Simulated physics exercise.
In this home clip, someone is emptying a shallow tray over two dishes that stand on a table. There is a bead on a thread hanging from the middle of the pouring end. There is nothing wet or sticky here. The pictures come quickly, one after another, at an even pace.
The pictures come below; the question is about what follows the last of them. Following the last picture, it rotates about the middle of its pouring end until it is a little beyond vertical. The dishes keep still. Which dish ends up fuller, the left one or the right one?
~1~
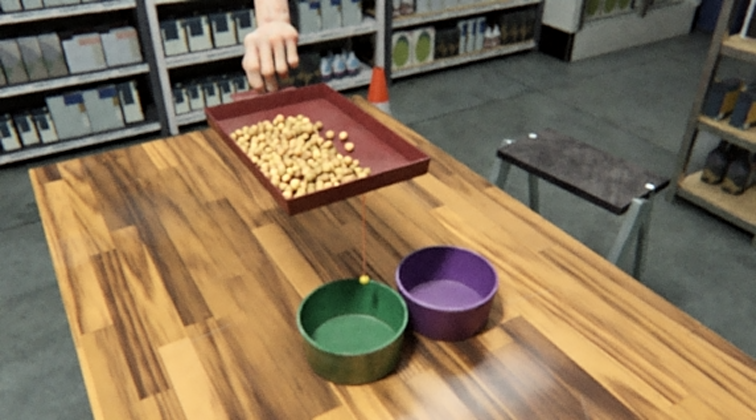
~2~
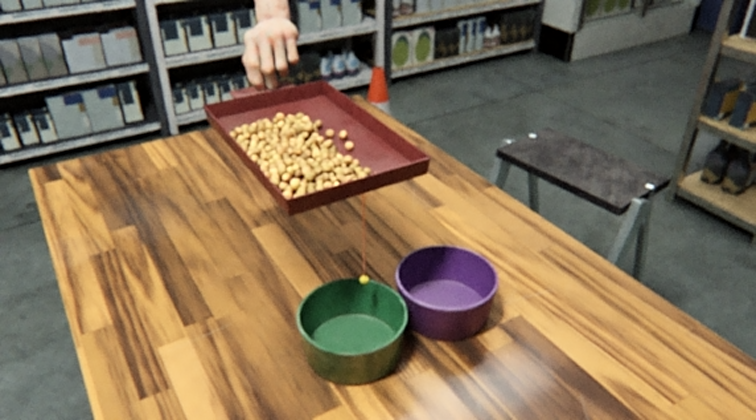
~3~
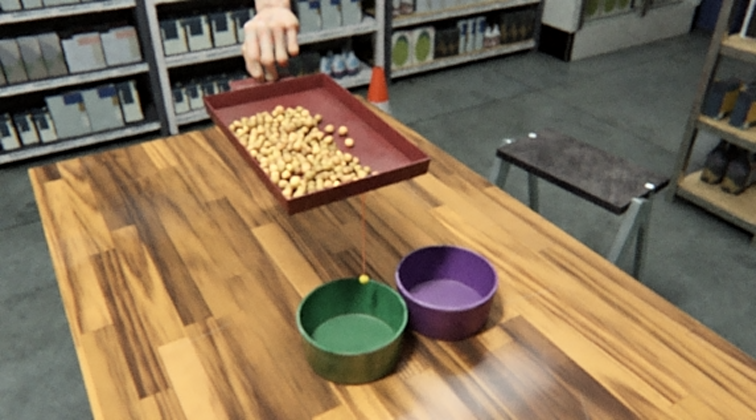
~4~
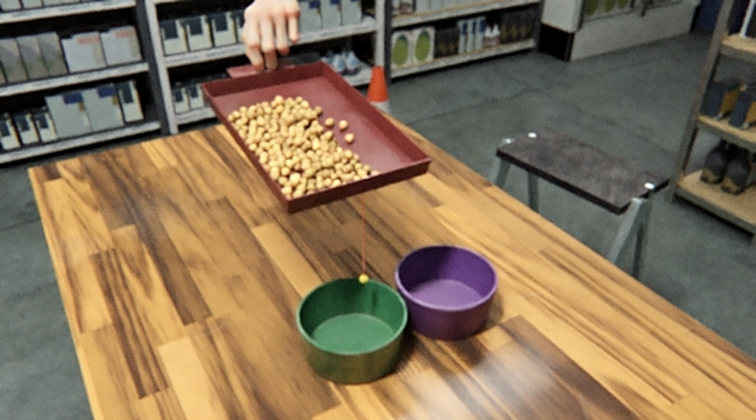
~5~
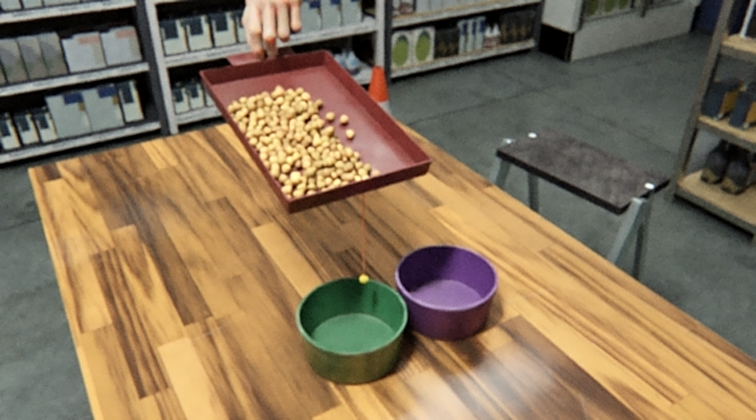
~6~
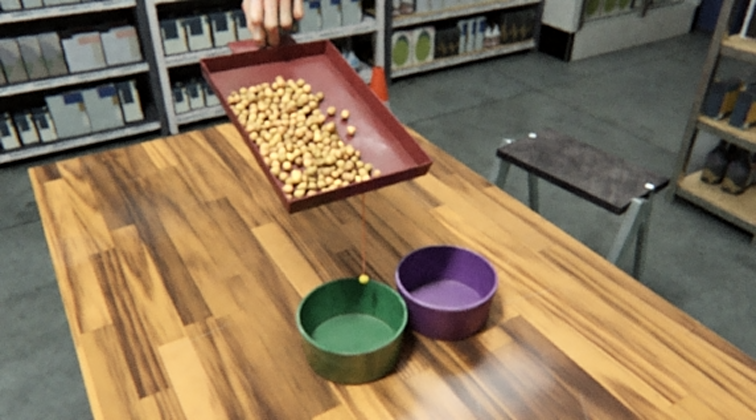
The left one.
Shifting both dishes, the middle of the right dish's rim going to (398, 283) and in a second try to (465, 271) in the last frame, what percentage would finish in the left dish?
Roughly 10% on the first try and 50% on the second.
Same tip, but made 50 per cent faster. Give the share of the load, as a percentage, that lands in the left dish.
About 40 in a hundred.
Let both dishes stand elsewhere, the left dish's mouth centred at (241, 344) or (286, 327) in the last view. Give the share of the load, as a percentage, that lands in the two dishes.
Result, in turn: 30 %, 30 %.
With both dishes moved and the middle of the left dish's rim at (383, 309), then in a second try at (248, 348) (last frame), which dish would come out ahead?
In order of the tries: The dish on the left side, then the dish on the right side.
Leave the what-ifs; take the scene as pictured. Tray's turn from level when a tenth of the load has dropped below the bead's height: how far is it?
It's turned some 105 degrees by then.
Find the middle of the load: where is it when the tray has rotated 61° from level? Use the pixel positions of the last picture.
In the last view, the load is centred near (343, 146).
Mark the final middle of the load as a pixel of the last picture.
At about (391, 351), give or take.
Just after the last frame, tray tipped steeply; almost all on the tray; just a few in the left dish; just a few in the air.
A moment on, tray tipped past a quarter turn; almost all on the tray; just a few in the left dish; just a few in the right dish; just a few outside both; about a tenth in the air.
Further on, tray tipped past a quarter turn; roughly a third in the left dish; roughly a quarter in the right dish; roughly a third outside both.
When it is over, tray tipped past a quarter turn; roughly a third in the left dish; roughly a quarter in the right dish; roughly a third outside both.
